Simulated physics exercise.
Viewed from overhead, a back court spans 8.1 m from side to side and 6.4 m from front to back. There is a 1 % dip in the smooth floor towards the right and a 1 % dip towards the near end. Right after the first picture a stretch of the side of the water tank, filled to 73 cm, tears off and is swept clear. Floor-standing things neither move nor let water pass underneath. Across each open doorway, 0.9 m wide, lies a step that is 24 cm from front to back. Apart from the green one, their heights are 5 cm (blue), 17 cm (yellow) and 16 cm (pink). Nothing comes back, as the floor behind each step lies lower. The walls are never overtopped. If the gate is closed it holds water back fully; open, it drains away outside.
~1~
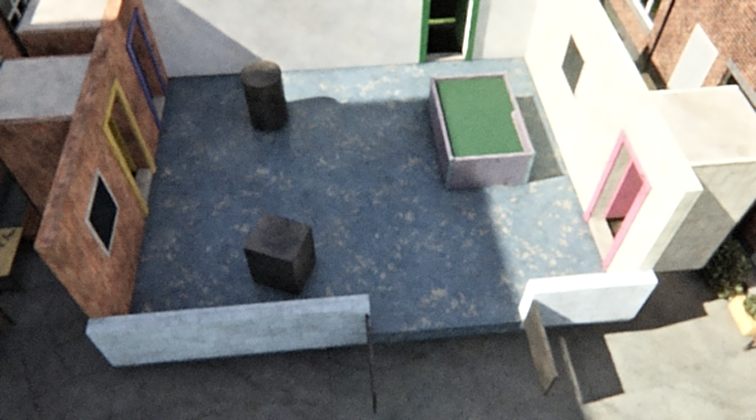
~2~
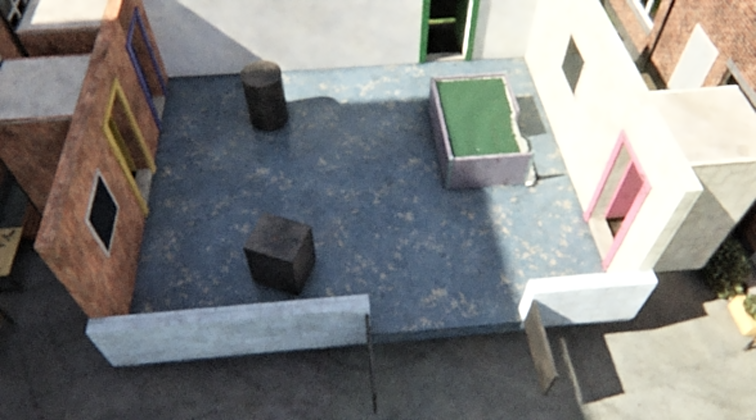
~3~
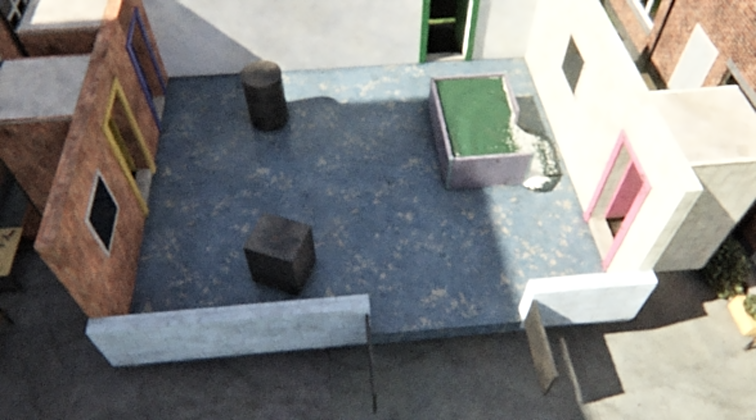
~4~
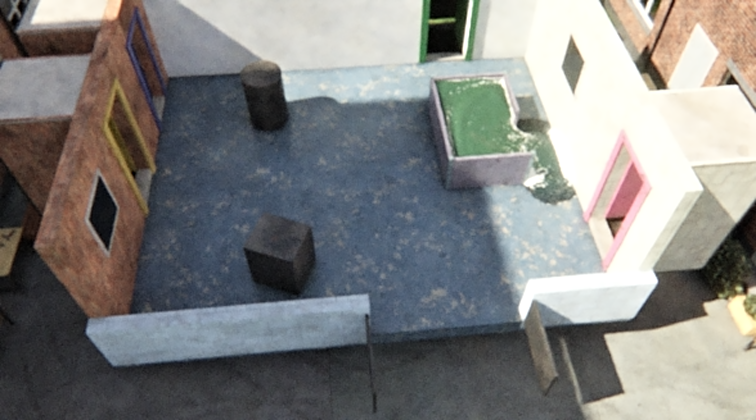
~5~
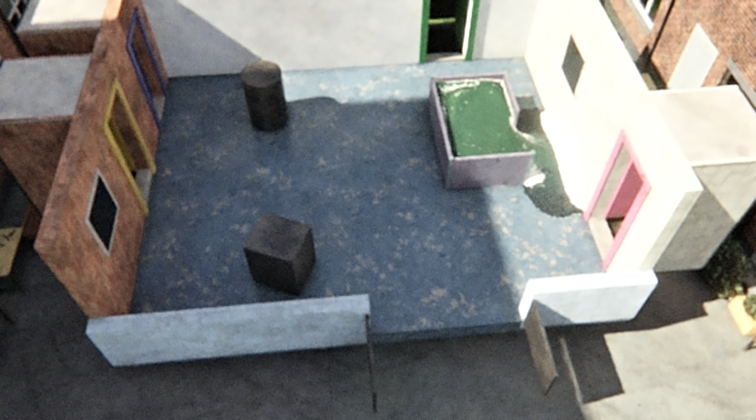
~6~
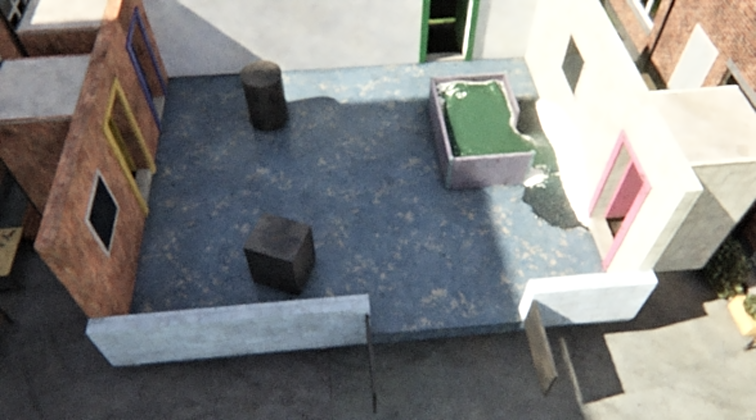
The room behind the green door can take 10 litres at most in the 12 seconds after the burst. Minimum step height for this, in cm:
8.5 cm, roughly.
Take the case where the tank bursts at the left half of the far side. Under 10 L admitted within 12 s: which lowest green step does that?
The answer is some 36 cm.
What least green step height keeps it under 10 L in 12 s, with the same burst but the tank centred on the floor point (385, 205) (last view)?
Close to 7.5 cm would do it.
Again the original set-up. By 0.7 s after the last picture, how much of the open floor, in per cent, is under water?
Around 15 per cent of the free floor.
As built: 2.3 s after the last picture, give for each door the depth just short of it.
Depths in cm: Green 9, blue 0, yellow 0, pink 10.
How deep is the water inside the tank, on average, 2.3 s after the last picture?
Roughly 24 cm.
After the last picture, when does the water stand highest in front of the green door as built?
3.5 s.
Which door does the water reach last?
I'd say the yellow door.
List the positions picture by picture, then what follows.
The first frame shows the water tank at (479, 116) is whole and still, 73 cm deep; the green door at (449, 24) is dry.
In the second frame, the front is at a hidden place, 0.3 m from the gap at (519, 150); 0.3 m2 of floor is wet, 73 cm left at the back.
In the third frame, the gap is at (518, 152), the front 0.8 m out at (552, 149); the back of the water tank holds 71 cm.
In the fourth frame, the front is at (549, 125), 1.0 m from the gap at (518, 153); 1.7 m2 of floor is wet, 64 cm left at the back.
In the fifth frame, water pours out at (518, 153) and has run 1.2 m, to (544, 111); about 14 cm deep outside, 62 cm at the back.
In the sixth frame, the gap is at (518, 153), the front 1.5 m out at (588, 227); the back of the water tank holds 62 cm; 2.1 m in a straight line remain to the green door at (449, 24).
Then, 0.7 s after the last picture water covers 15 % of the floor, deepest (55 cm) near (558, 164); it has not reached the green door.
Then, 2.3 s after the last picture water covers 30 % of the floor, deepest (31 cm) near (609, 300); 9 cm at the green door, 9 litres in over its 5 cm step.
Then, 11.3 s after the last picture water covers 95 % of the floor, deepest (8 cm) near (307, 326); 3 cm at the green door, 36 litres in over its 5 cm step.
At the green door as built, the water peaked near 10 cm, 3.3 s after the last picture.
With a step of 7.5 cm, 14 litres would have come in within the 12 s; with 10 cm, 4 litres. So under 10 litres takes about 8.5 cm.
